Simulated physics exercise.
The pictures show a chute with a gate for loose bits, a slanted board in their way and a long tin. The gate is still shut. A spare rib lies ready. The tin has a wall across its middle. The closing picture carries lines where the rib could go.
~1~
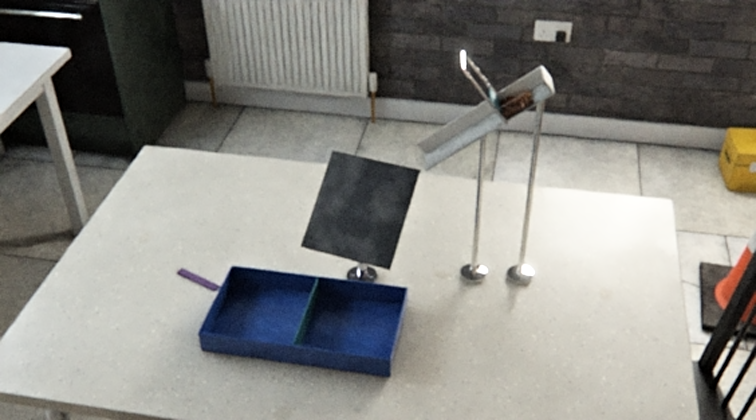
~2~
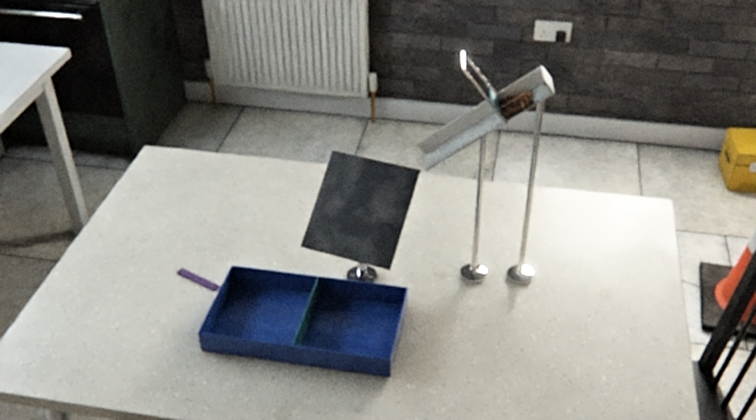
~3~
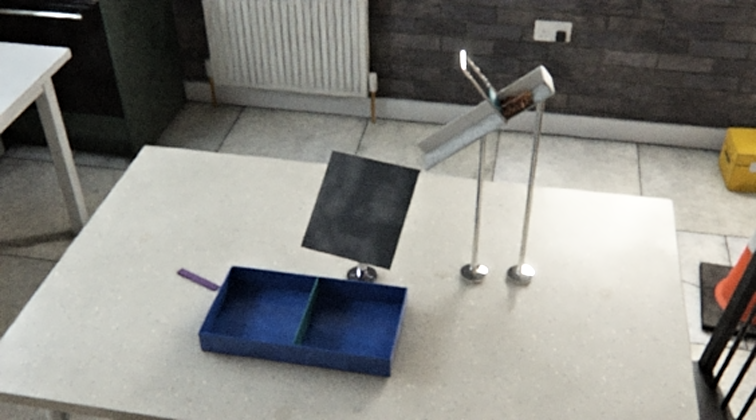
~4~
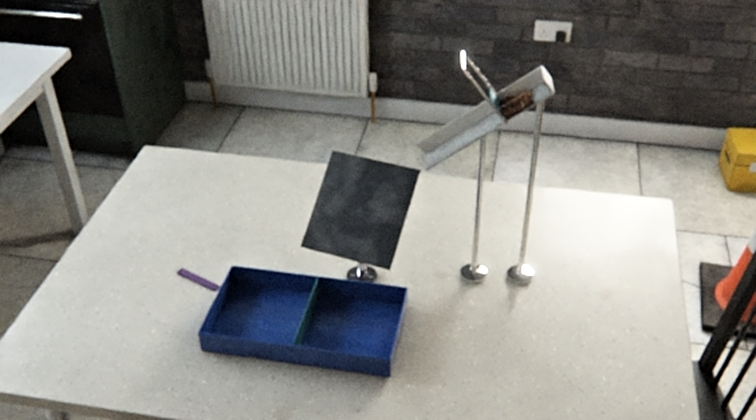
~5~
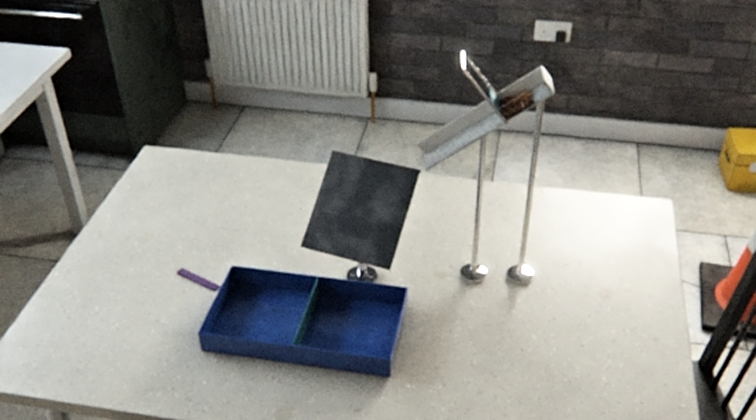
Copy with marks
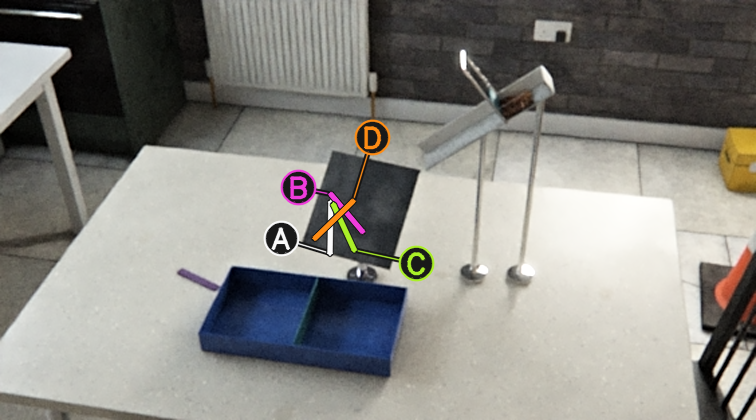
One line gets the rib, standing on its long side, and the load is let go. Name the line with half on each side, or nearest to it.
The best line is D.
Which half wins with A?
Right.
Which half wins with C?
The right half.
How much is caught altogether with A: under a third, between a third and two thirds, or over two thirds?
Line A gives over two thirds.
On the marked copy, line A from (330, 202) to (330, 253); line B from (330, 194) to (362, 231); line C from (333, 204) to (354, 250); line D from (353, 201) to (314, 238).
If A is chosen, of what is caught, none in the left half, all in the right.
If B is chosen, of what is caught, none in the left half, all in the right.
If C is chosen, of what is caught, a stray few in the left half, nearly all in the right.
If D is chosen, of what is caught, about two thirds in the left half, about a third in the right.
